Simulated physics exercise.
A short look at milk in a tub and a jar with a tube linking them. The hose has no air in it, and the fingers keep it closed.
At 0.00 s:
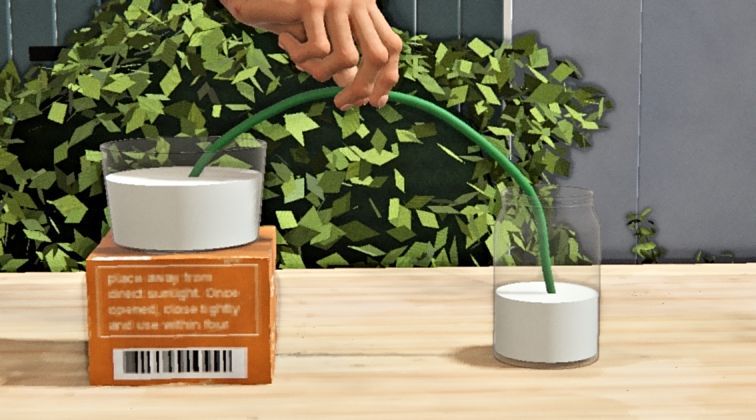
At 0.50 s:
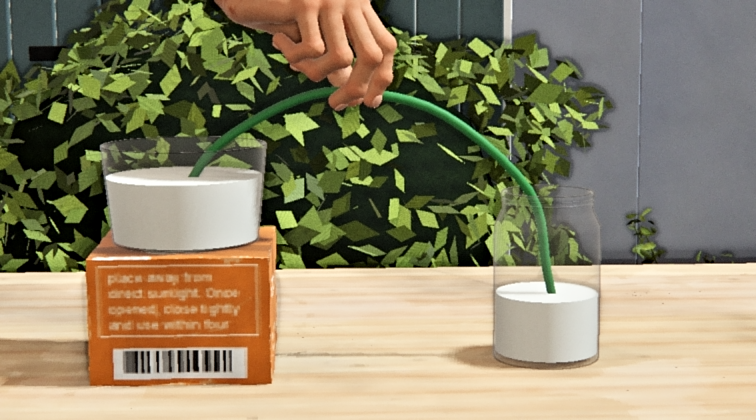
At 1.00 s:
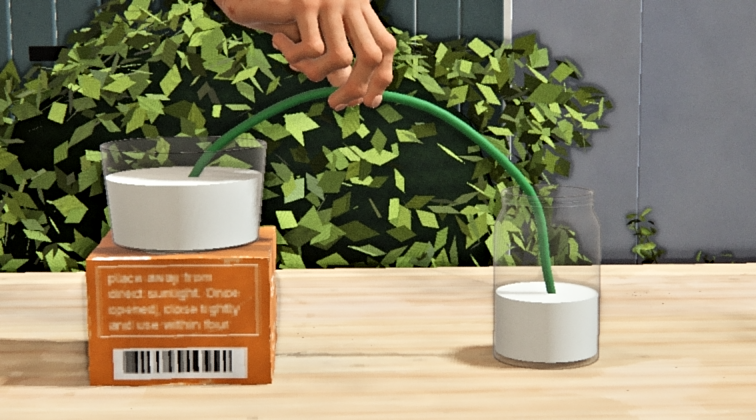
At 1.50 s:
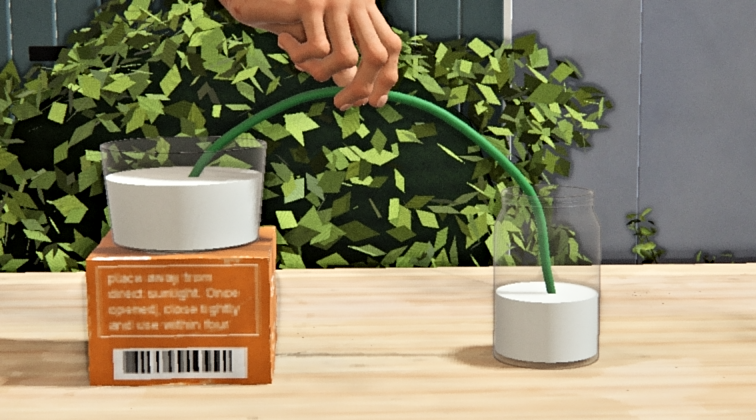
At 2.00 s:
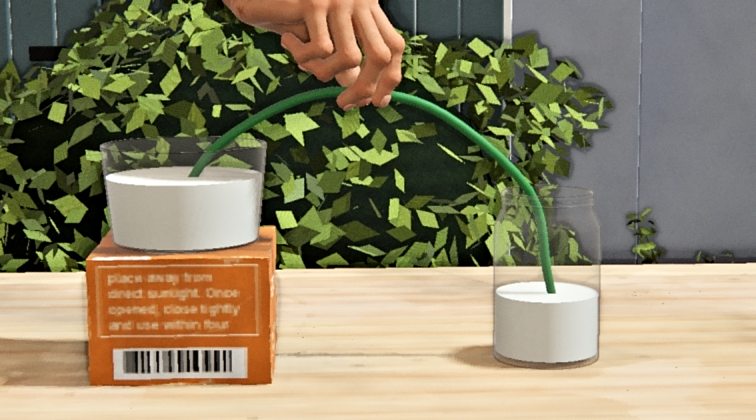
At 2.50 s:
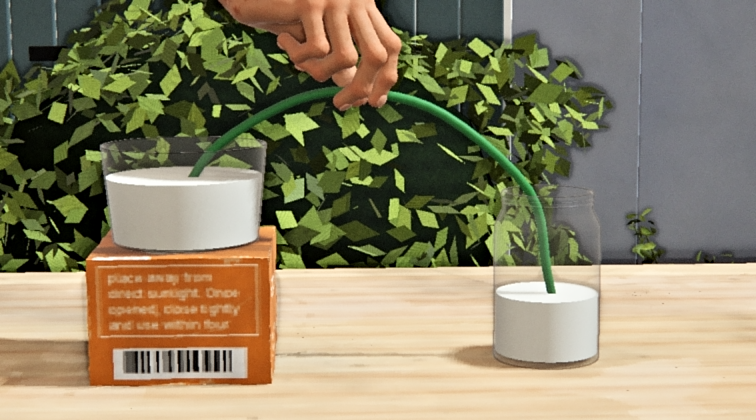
Wooden tabletop by a leafy hedge, a hand pinching a green hose between a raised tub and lower jar of milk, nothing moving.
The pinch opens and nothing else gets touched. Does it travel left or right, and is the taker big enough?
Lab note: Milk transfer direction toward right; receiving vessel contains the full volume.
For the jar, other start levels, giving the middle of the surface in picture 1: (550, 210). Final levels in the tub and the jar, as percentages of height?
The first ends at 45 per cent, the second at 100 per cent.
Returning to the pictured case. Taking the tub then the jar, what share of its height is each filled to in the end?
Taking them in turn, that's 25 and then 85 per cent.
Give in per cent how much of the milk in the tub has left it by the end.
My estimate is around 65 percent.
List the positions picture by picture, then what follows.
Still shut; tub (185, 190) about two thirds full, up on the packet; jar (546, 271) about a third full, on the top itself, in the first picture.
The hose is pinched; tub about two thirds full, surface at (185, 176); jar about a third full, surface at (546, 293), in the second picture.
Nothing flows; tub (185, 190) about two thirds full; jar (546, 271) about a third full, in the third picture.
Fingers on the hose; tub about two thirds full, surface at (185, 176); jar about a third full, surface at (546, 293), in the fourth picture.
Still shut; tub (185, 190) about two thirds full, up on the packet; jar (546, 271) about a third full, on the top itself, in the fifth picture.
The hose is pinched; tub about two thirds full, surface at (185, 176); jar about a third full, surface at (546, 293), in the sixth picture.
Around 8.0 s, the tub is about half full; the jar is about half full.
Around 20.0 s, the tub is about a third full; the jar is about three quarters full.
Around 45.0 s, the tub is about a quarter full; the jar is nearly full; the two surfaces are level.
